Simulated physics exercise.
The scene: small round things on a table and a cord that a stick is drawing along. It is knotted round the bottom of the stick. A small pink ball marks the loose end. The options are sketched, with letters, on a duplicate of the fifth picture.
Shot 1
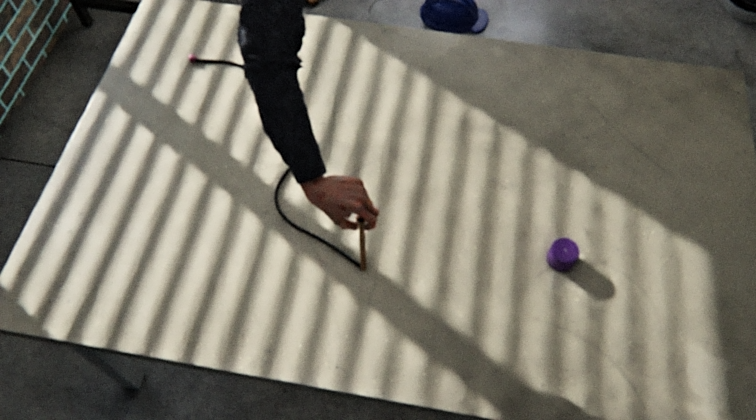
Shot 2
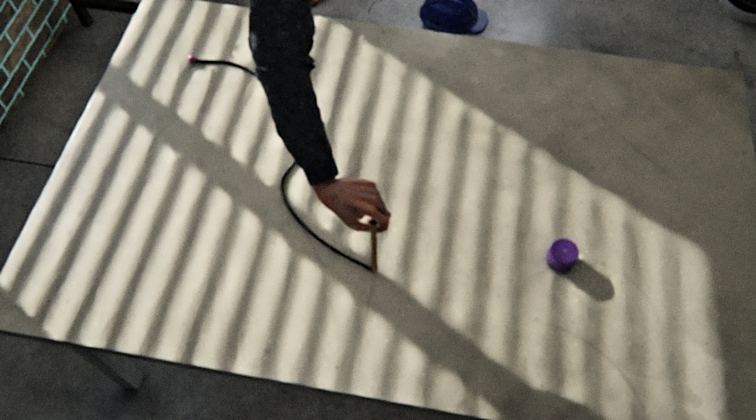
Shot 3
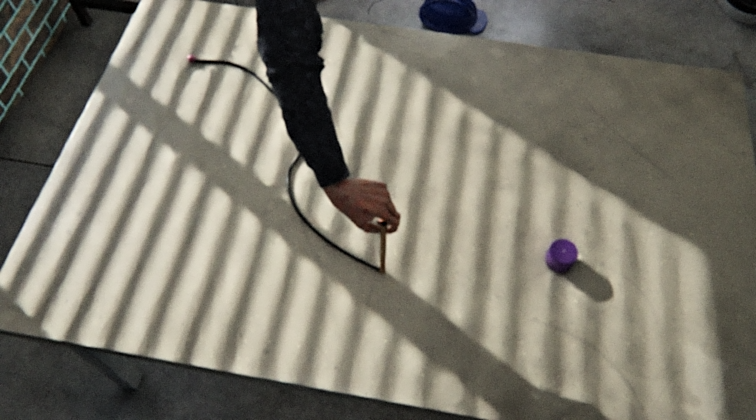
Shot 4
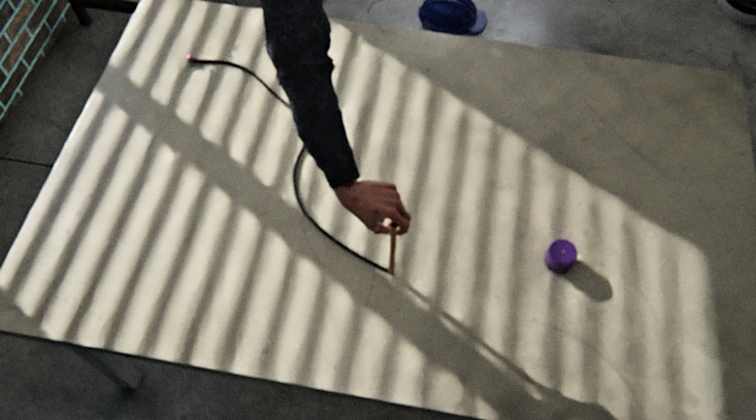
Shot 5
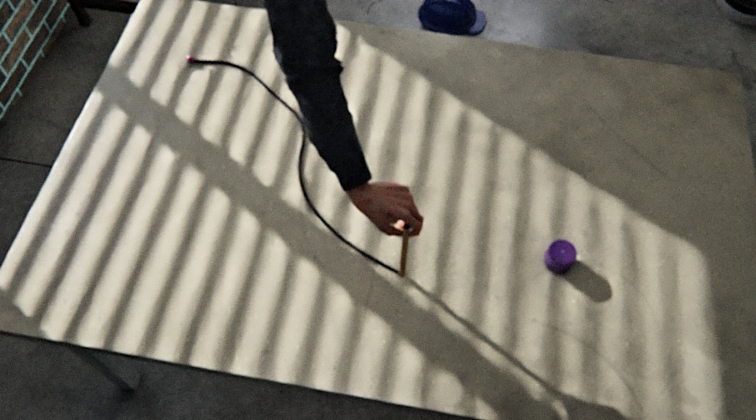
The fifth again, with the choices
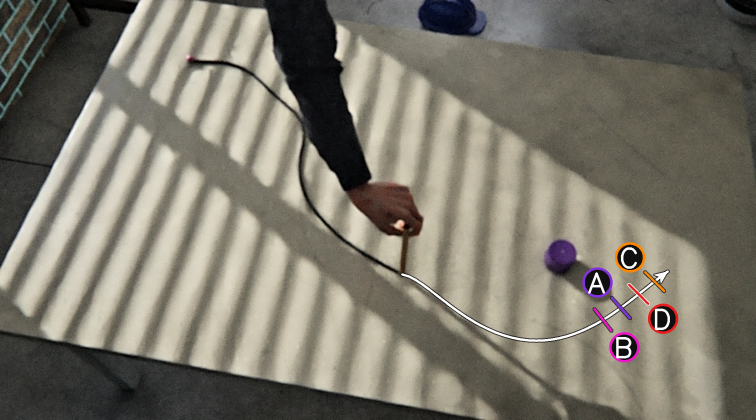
A pale tabletop striped with slanting bands of light and shadow is seen from above at an angle. A purple pot stands right of centre, a blue cap lies beyond the far edge, and a dark cord curves from the upper left to an upright stick held by a dark-sleeved arm. The hand slides the stick slightly rightward, drawing the cord into a gentler curve, while the view stays still.
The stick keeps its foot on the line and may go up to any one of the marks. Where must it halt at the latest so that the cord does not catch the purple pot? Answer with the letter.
All is well up to D.
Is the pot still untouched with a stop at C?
No.
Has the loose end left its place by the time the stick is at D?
Yes.
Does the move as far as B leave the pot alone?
For that mark, yes.
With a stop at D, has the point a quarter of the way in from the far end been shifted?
By then, yes.
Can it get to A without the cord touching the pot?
Yes.
On the marked copy, A at (621, 308); B at (603, 320); C at (655, 282); D at (639, 294); the route from (402, 274) via (544, 340) to (668, 271).
With D. Early on, foot of the stick (481, 326), middle of the cord (339, 185), free end (231, 73).
Further on, foot of the stick (576, 333), middle of the cord (390, 226), free end (268, 110).
At the end, foot of the stick (638, 295), middle of the cord (432, 237), free end (290, 131); nothing has been touched.
As for the rest, A is safe but short; B is safe but short; C brings the cord against the pot.
